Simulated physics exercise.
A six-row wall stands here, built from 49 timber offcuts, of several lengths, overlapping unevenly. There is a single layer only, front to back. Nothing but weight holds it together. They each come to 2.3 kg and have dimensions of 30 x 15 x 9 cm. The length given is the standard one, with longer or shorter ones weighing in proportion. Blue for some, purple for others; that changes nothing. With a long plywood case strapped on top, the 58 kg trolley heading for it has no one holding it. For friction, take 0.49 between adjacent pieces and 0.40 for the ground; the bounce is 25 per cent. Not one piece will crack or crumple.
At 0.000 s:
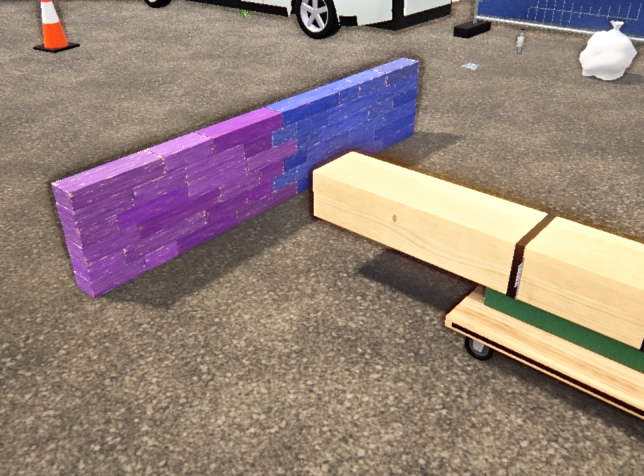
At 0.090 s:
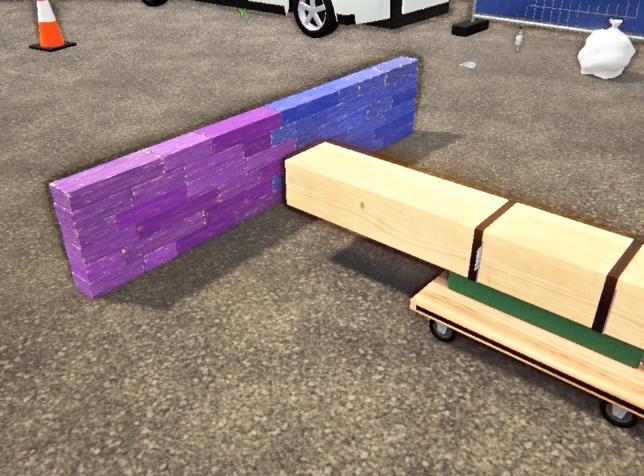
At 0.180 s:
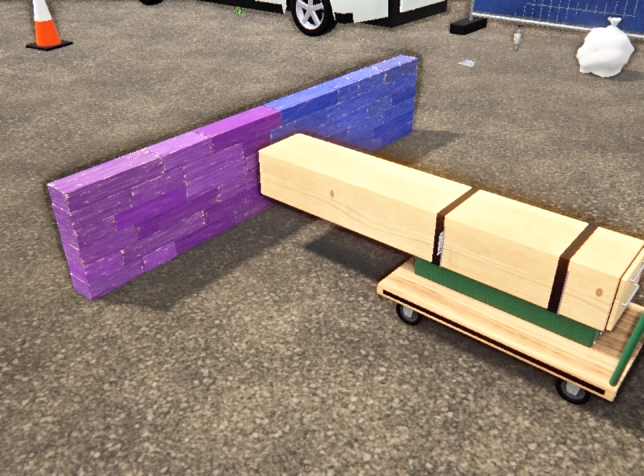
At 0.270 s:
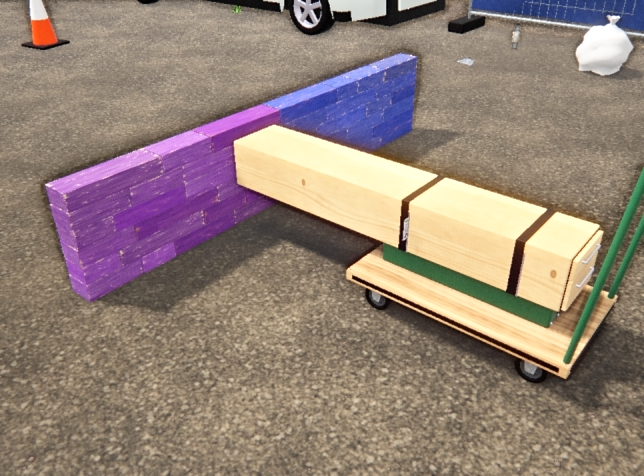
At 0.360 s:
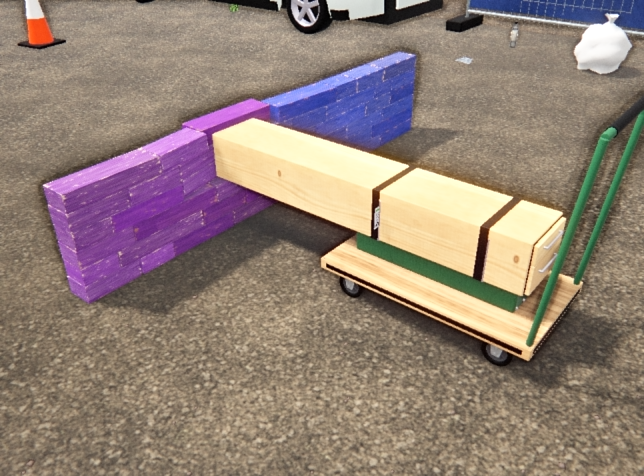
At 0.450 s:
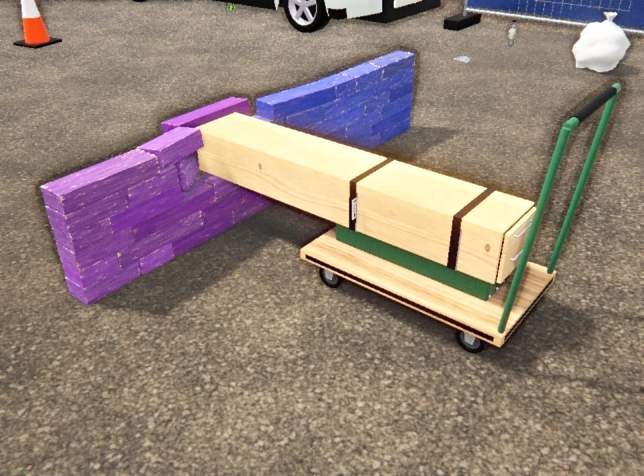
Trolley loaded with a strapped timber beam rolling left into a low purple and blue wall, pushing pieces out of line.
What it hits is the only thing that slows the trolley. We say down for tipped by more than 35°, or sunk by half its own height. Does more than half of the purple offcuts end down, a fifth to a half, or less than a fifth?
A fifth to a half of them end down.
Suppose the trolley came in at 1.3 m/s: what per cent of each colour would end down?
You'd end up with blue at 10 per cent down and purple at 30 per cent.
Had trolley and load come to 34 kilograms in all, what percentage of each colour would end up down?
Blue 10, purple 30 %.
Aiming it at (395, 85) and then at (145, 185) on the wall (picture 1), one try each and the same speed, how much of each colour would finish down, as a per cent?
You'd get blue at 20 followed by 0, and purple at 0 followed by 20 percent.
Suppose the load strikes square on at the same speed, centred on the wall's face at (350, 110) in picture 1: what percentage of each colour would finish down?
Blue 30 %, purple 0 %.
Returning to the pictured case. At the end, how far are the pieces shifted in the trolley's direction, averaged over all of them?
Averaged out, it's some 15 centimetres.
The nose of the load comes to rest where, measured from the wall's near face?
Rest position: Approx. 105 centimetres beyond.
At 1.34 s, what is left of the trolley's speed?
Close to 0.1 m/s at that moment.
Around 0.54 s, load 32 cm past the wall's line, still rolling; 5 of the 23 purple offcuts down (5 of 49 in all colours); top purple offcut unmoved.
Around 0.76 s, load 61 cm past the wall's line, still rolling; 6 of the 23 purple offcuts down (7 of 49 in all colours); top purple offcut unmoved.
Around 1.08 s, load 97 cm past the wall's line, still rolling; 6 of the 23 purple offcuts down (7 of 49 in all colours); top purple offcut unmoved.
Around 1.34 s, load 1.06 m past the wall's line, still rolling; 7 of the 23 purple offcuts down (8 of 49 in all colours); top purple offcut displaced 11 mm.
Finally (2.3 s), load 1.06 m past the wall's line, stopped; 7 of the 23 purple offcuts down (8 of 49 in all colours); top purple offcut displaced 12 mm; top blue offcut unmoved. That is 30 per cent. Seen by the last camera, middles, top purple offcut near (102, 179), top blue offcut near (361, 77).
